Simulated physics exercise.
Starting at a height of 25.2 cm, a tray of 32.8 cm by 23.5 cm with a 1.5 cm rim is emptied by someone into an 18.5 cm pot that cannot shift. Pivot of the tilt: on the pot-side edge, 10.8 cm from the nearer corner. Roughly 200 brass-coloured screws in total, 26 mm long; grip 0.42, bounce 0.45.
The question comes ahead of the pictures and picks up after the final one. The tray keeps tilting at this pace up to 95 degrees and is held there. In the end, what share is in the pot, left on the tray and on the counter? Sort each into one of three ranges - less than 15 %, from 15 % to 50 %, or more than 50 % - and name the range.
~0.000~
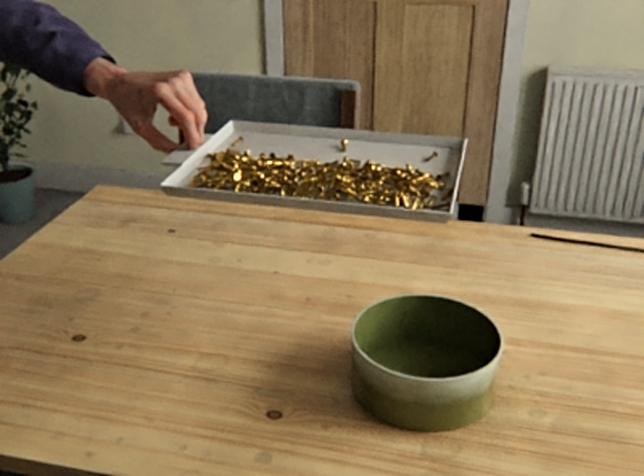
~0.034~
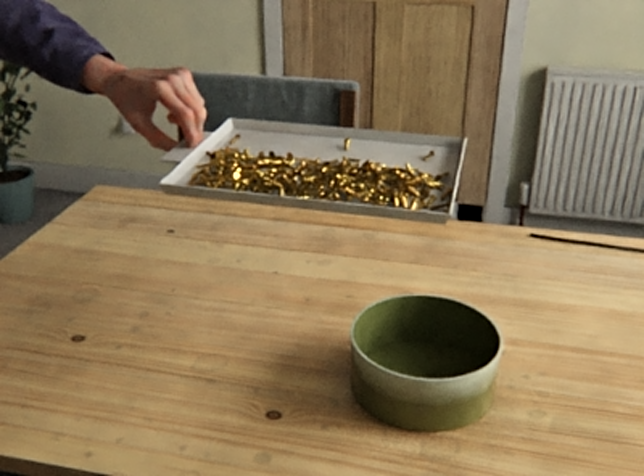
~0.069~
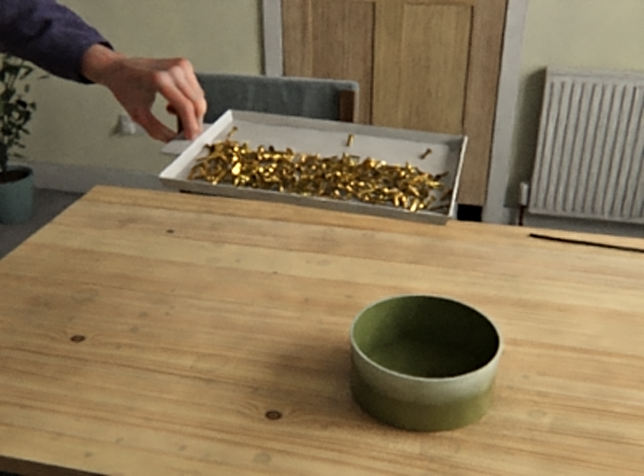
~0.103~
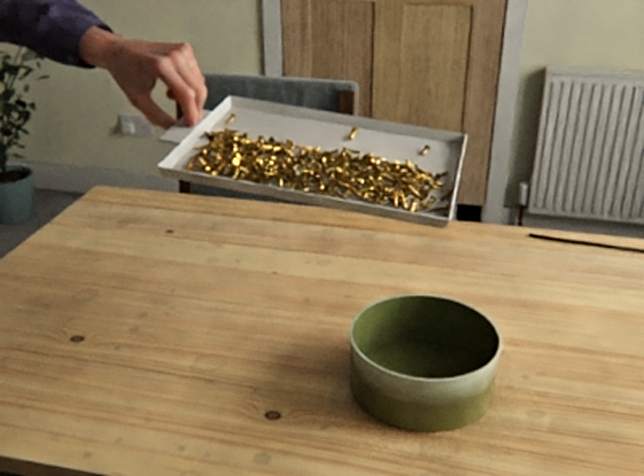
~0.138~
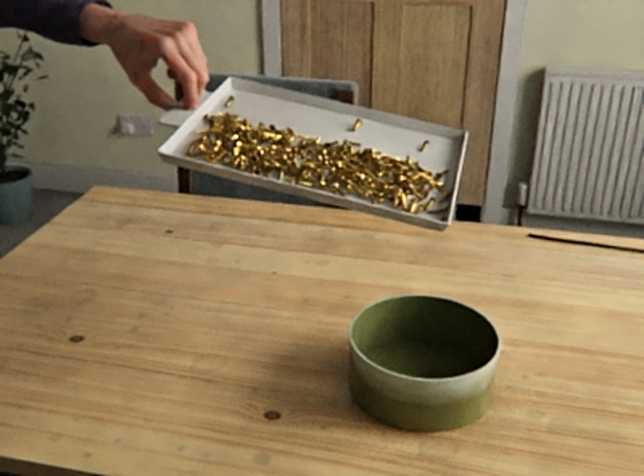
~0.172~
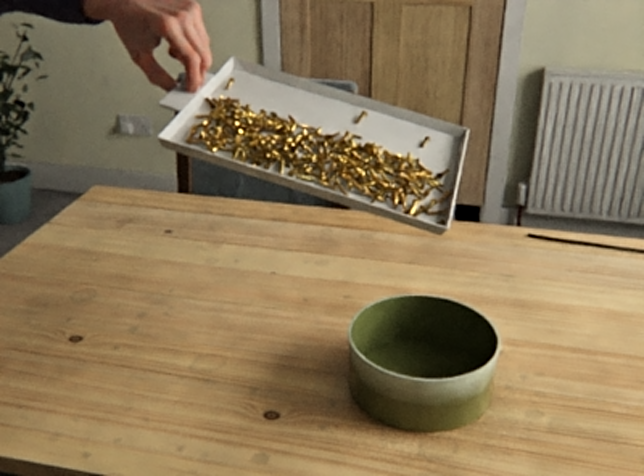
Ranges: Pot: More than 50 %; tray: Less than 15 %; counter: From 15 % to 50 %.
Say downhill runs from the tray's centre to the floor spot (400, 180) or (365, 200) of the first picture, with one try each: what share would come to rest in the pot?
I'd put it at about 20 per cent for the first tilt and about 80 per cent for the second.
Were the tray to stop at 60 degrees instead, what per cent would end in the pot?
The pot would get around 45 per cent.
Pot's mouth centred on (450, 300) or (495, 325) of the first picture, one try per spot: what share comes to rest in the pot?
Roughly 10 per cent, then 55 per cent.
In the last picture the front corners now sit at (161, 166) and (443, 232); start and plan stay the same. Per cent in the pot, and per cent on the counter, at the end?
Pot 75 % / counter 25 %.
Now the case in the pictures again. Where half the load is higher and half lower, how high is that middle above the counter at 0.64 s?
The halfway mark sits at about 20 cm.
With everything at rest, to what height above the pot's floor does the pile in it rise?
It reaches roughly 3.0 cm.
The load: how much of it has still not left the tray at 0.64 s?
Roughly 40 per cent.
After 0.45 s, tilt 55 degrees; the tray holds 100 %, the pot 0 %.
Then, at 0.64 s, tilt 81 degrees; the tray holds 40 %, the pot 5 %.
Then, at 0.95 s, tilt 95 degrees; the tray holds 0 %, the pot 65 %.
At rest (2.1 s), pot 65 %, tray 0 %, counter 35 %.
